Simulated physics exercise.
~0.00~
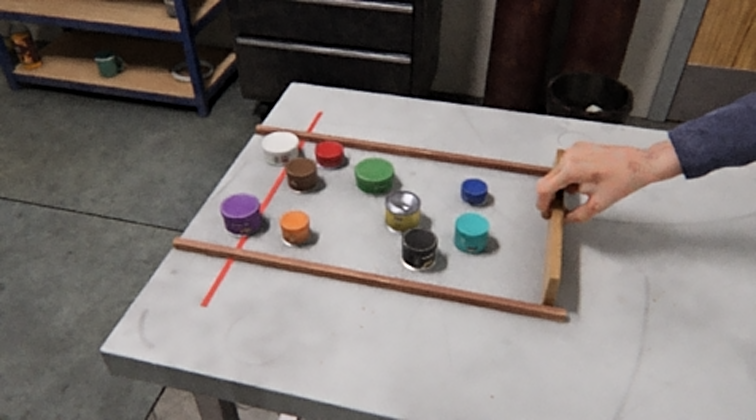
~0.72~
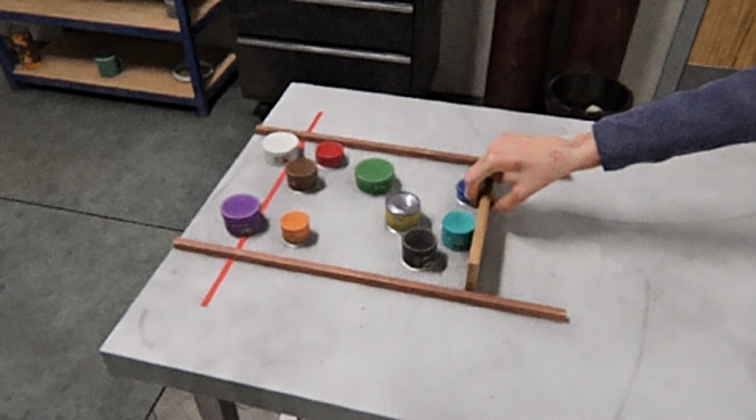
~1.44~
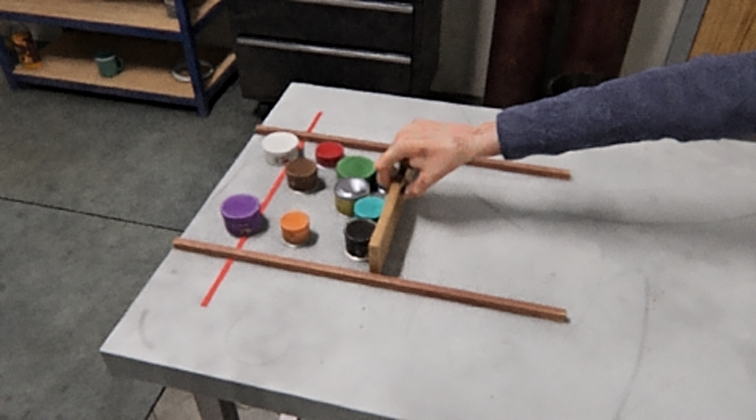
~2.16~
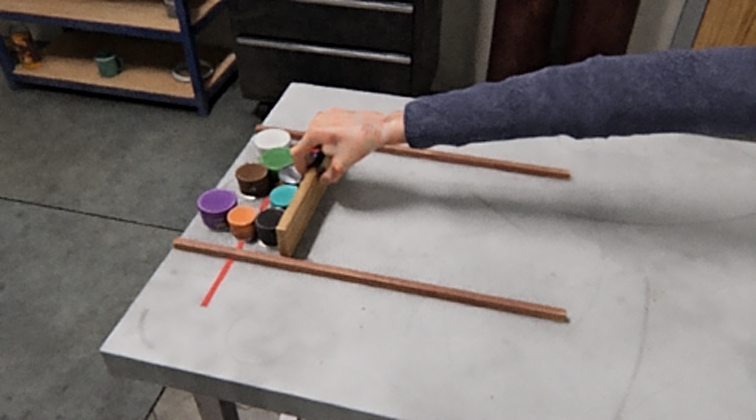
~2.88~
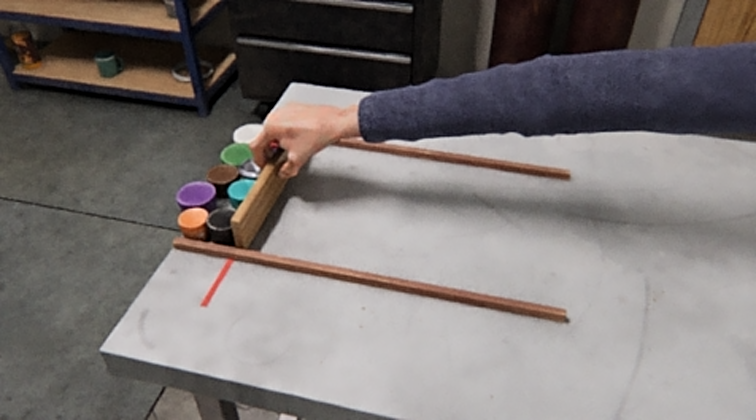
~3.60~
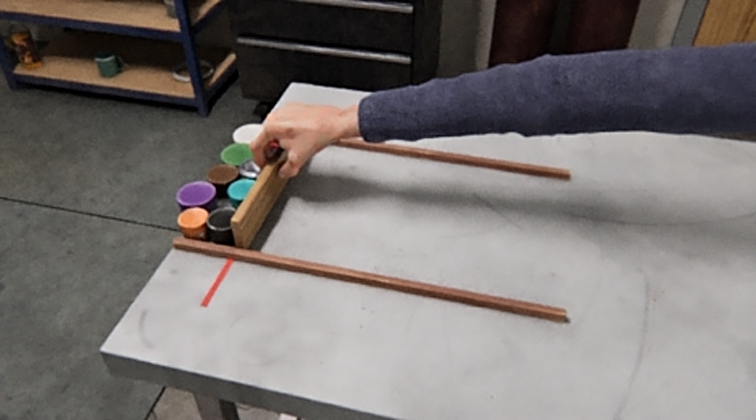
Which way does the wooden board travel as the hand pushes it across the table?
The board moves to the left, gathering the small pots ahead of it.
